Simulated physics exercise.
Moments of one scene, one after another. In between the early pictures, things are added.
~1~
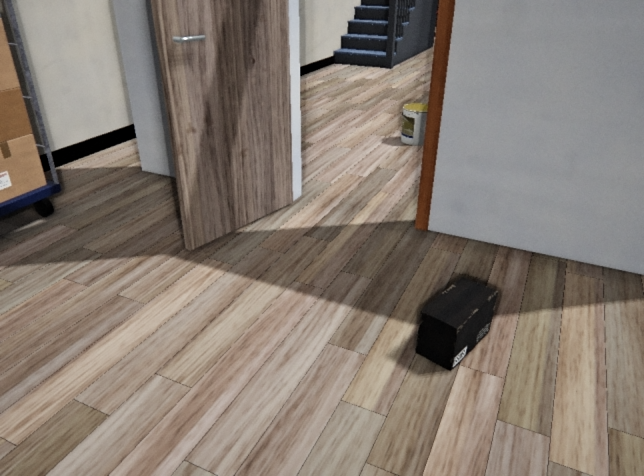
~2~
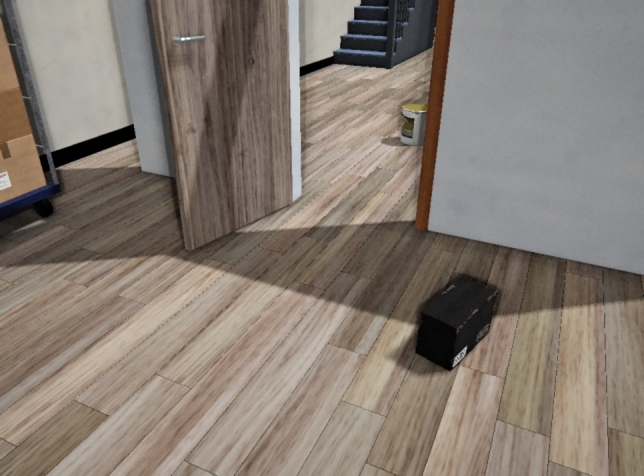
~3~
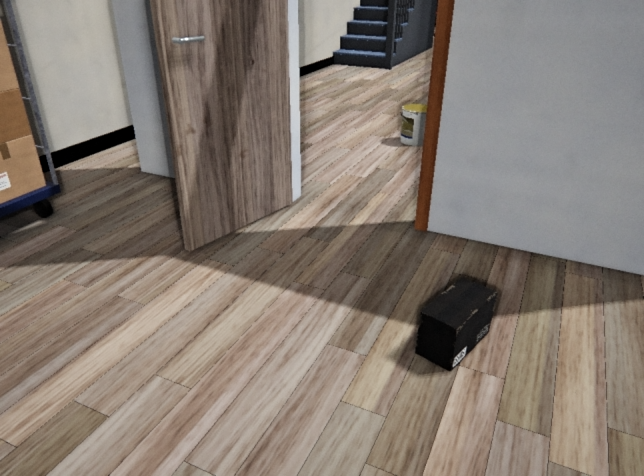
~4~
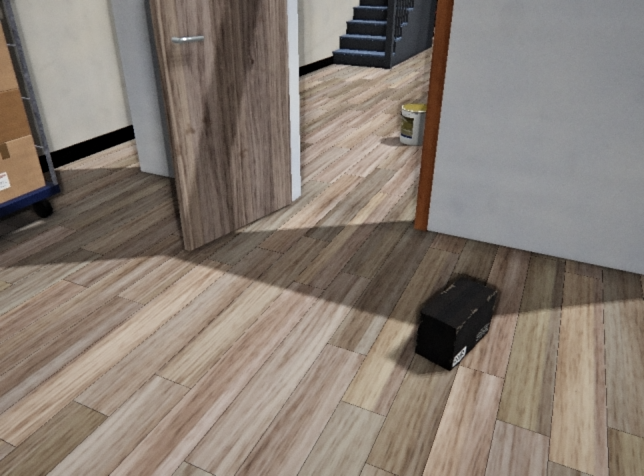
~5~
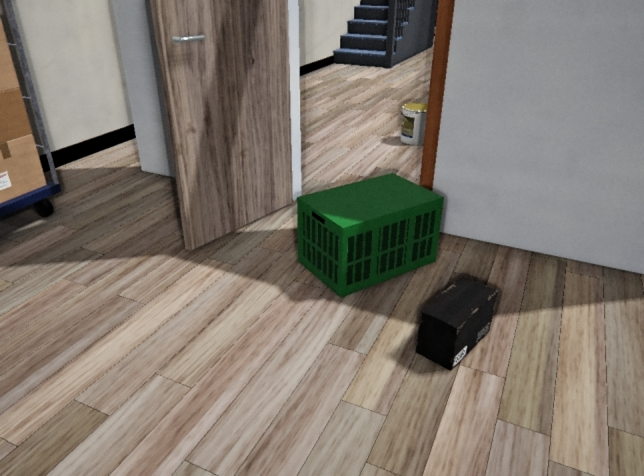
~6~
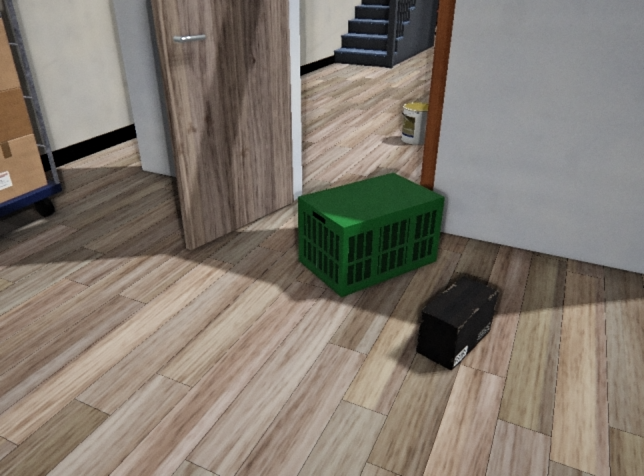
A wooden door stands open and still as a green crate appears behind a black box.
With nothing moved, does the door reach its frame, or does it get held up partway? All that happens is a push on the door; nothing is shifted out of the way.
It gets held up partway.
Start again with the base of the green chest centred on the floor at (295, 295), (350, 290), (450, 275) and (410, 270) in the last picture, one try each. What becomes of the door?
On the first go it makes it all the way, then it makes it all the way, then it makes it all the way, and last it makes it all the way.
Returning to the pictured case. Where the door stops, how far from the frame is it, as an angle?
Angle: About 55°.
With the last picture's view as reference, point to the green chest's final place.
It ends up near (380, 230).
Then, 0.50 s later than the last frame, door 86° open.
Then, 0.80 s later than the last frame, door 62° open.
When it is over, door 56° open; both as before. End places, in pixels of the last picture, green chest near (380, 230).
